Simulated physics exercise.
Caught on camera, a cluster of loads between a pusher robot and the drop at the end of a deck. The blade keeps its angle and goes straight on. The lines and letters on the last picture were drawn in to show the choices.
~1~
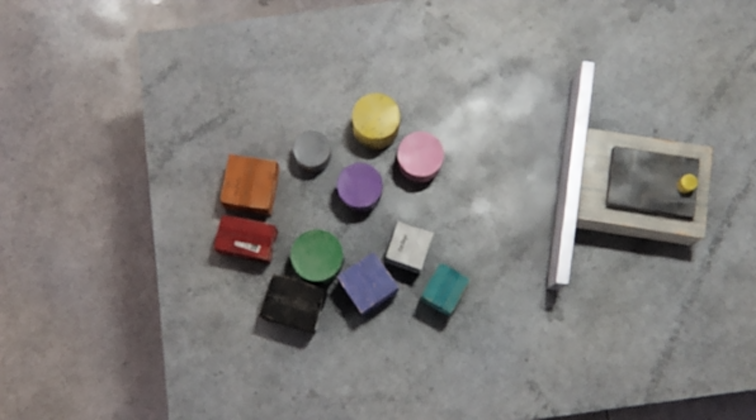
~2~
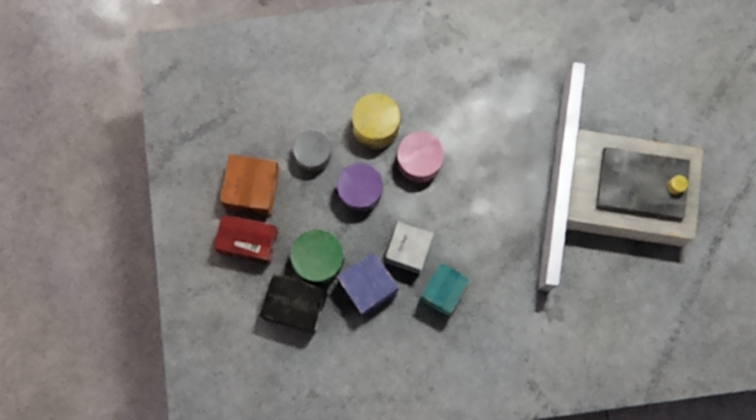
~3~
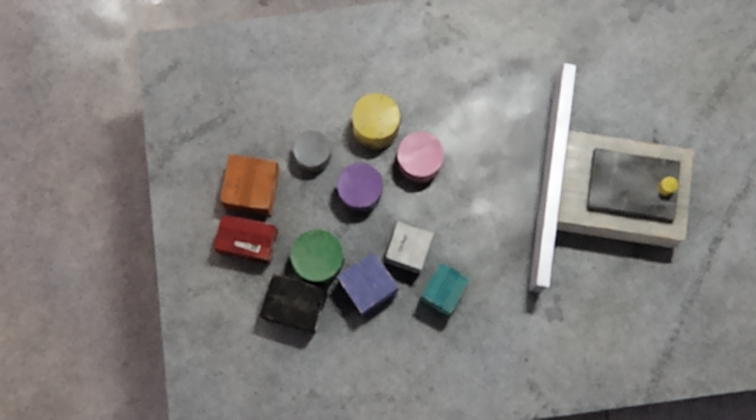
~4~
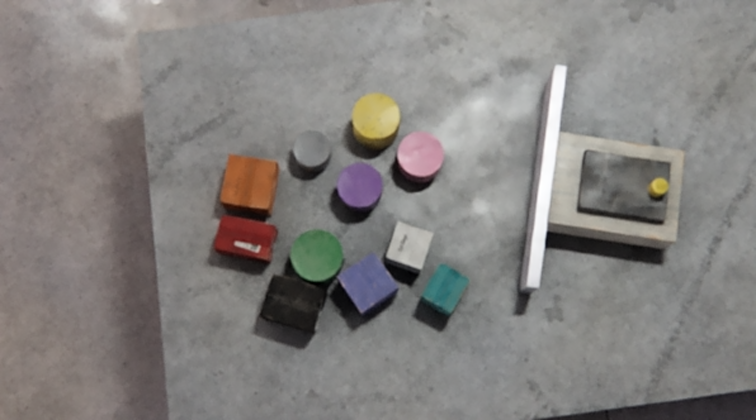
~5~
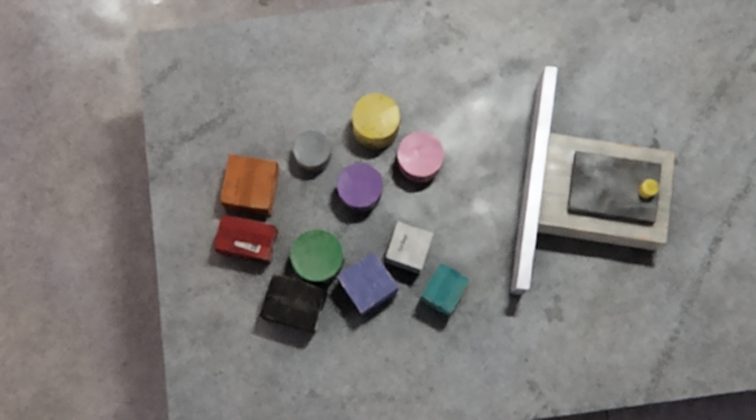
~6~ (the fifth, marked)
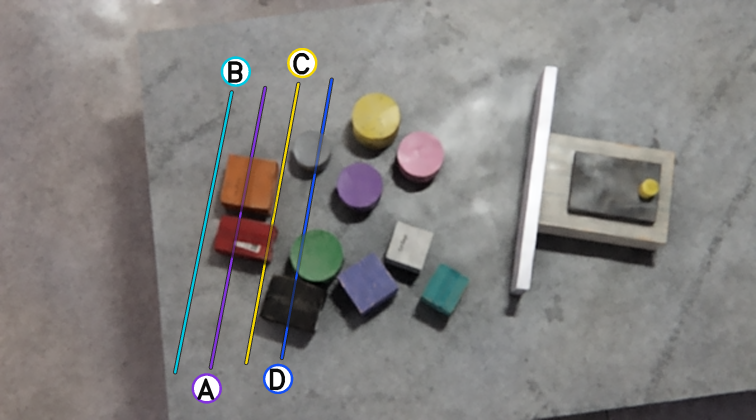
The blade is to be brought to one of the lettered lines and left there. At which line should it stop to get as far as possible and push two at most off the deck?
A.
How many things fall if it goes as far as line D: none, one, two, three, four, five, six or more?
By then, none.
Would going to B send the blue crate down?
Yes.
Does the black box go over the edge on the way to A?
By then, yes.
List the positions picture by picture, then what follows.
The first picture shows black box (294, 304); blue crate (368, 284); orange box (250, 185).
The second picture shows robot (637, 182); yellow canister (377, 122).
The third picture shows robot (627, 184); purple pail (360, 189).
The fourth picture shows robot (618, 185); green pail (318, 258).
The fifth picture shows robot (609, 186); grey pail (312, 152); pink pail (421, 158); black box (294, 304).
On the marked copy, A at (239, 223); B at (204, 228); C at (273, 219); D at (307, 214).
With A. Early on, robot (501, 200); black box (286, 308); turquoise box (389, 302).
Further on, robot (393, 214); red parcel (202, 227); black box (227, 331).
At the end, robot (308, 226); black box over the edge; red parcel (156, 224); one fallen.
As for the rest, B drops four; C is within the limit but short; D is within the limit but short.
